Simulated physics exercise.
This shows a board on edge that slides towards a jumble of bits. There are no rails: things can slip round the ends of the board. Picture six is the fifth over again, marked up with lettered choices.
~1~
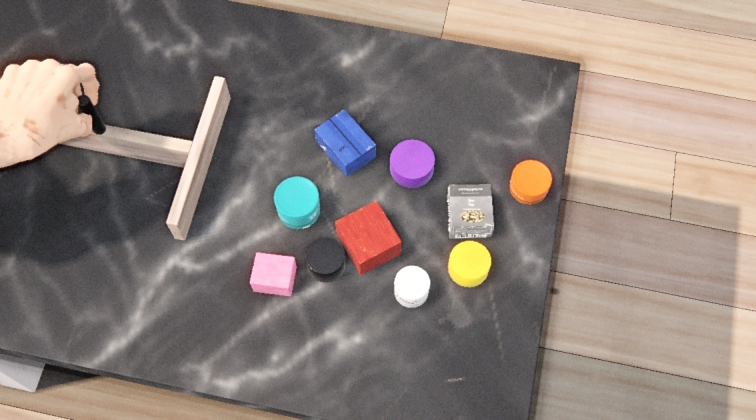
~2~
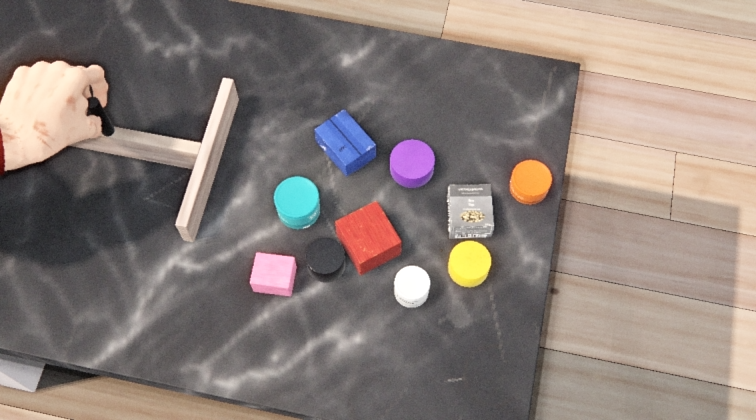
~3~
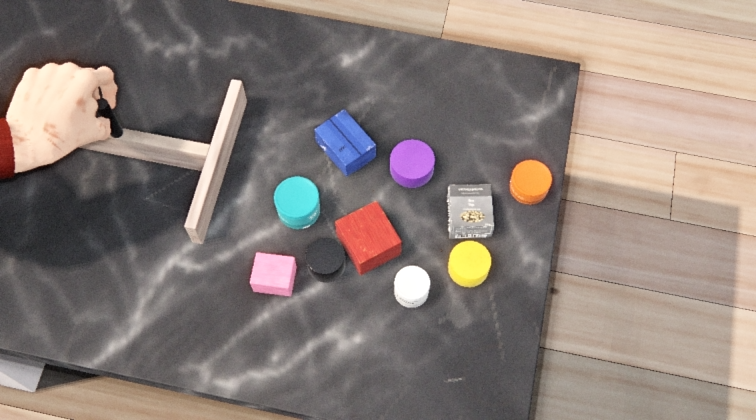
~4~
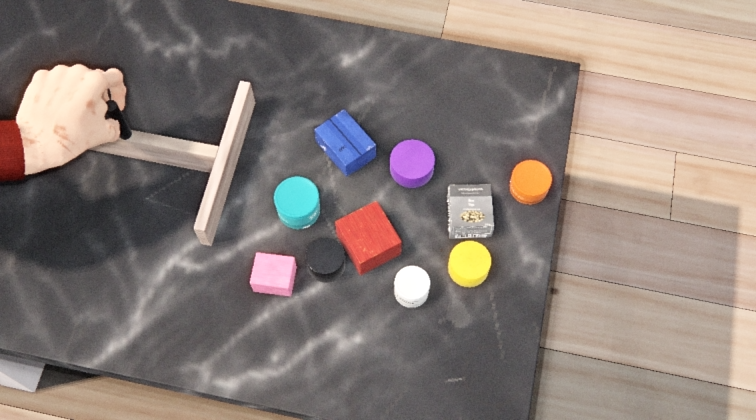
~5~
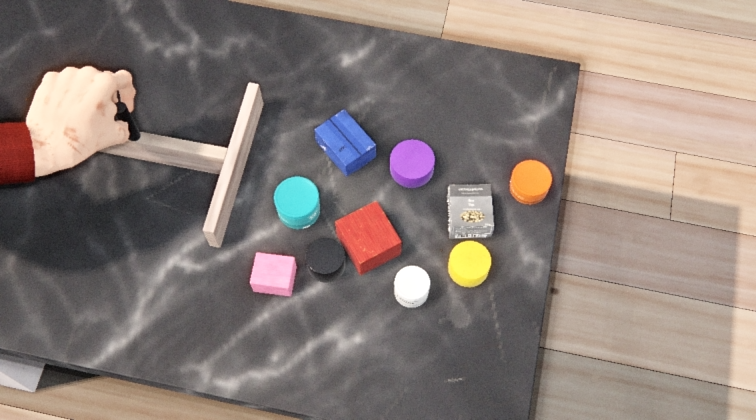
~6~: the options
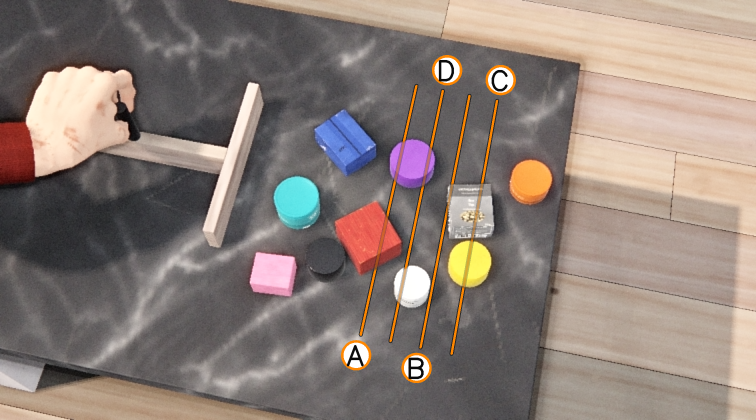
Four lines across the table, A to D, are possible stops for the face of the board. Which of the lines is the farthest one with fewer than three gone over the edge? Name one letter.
The farthest such stop is C.
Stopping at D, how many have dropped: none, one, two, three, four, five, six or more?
The count is none.
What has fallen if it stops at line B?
The orange tub.
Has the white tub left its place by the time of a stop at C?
By then, yes.
On the marked copy, A at (390, 203); B at (447, 214); C at (476, 219); D at (418, 208).
With C. Early on, board (319, 171); purple pot (420, 167); blue box (369, 148).
Further on, board (407, 188); orange tub (535, 184); yellow pot (502, 267).
At the end, board (474, 201); orange tub over the edge; yellow pot over the edge; two fallen.
As for the rest, A is within the limit but short; B is within the limit but short; D is within the limit but short.
